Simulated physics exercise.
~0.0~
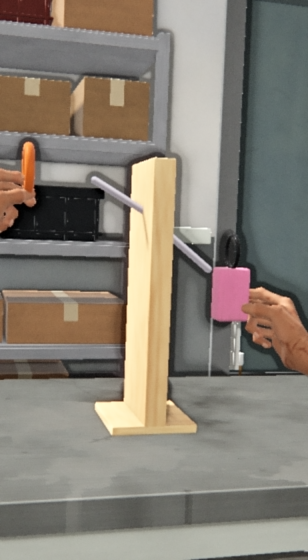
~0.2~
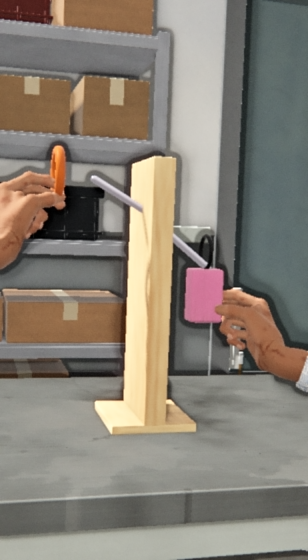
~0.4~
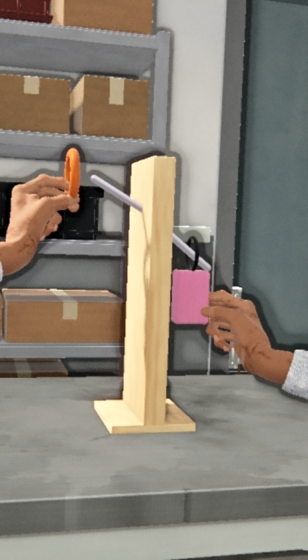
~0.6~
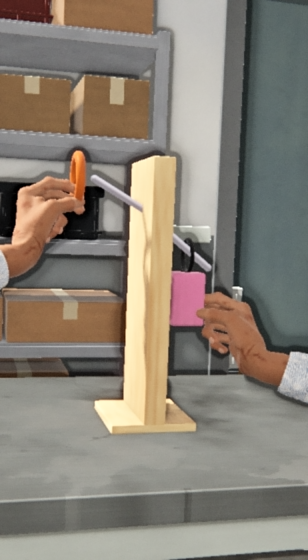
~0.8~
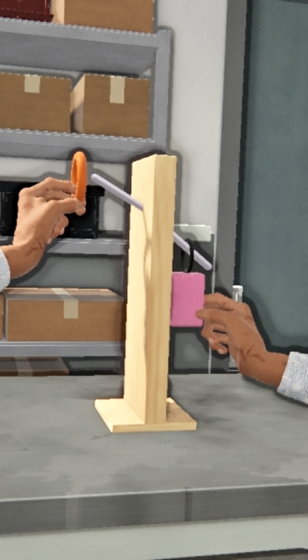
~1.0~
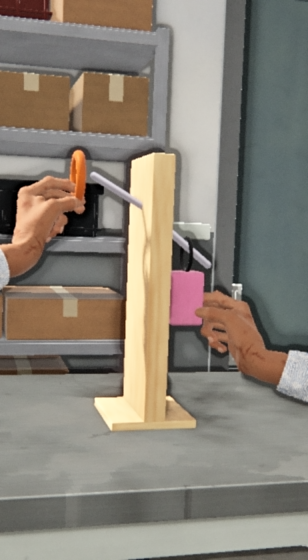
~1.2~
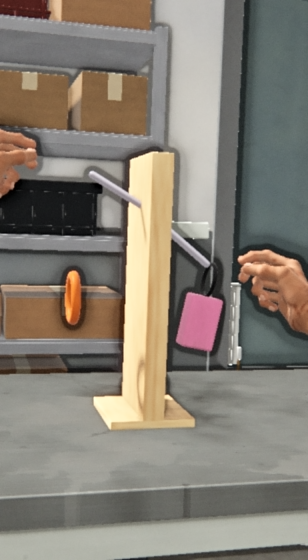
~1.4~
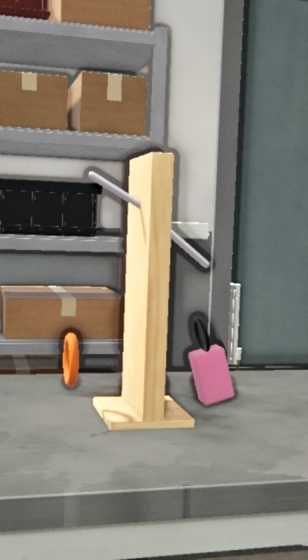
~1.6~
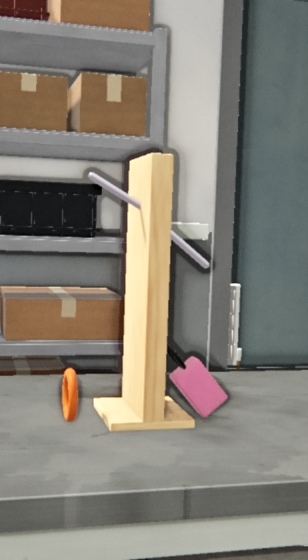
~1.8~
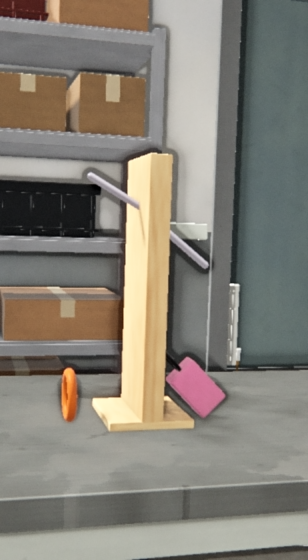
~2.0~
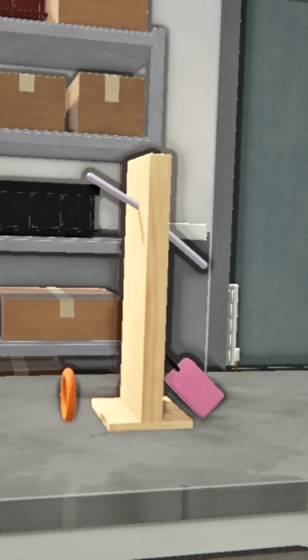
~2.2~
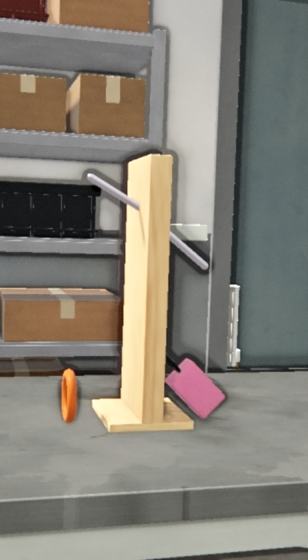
In the video, two hands bring an orange ring of tape and a pink pouch to opposite sloping pegs on a wooden stand, then let go and withdraw. Both items drop to the grey surface, the tape standing upright at left and the pouch resting tilted against the base.
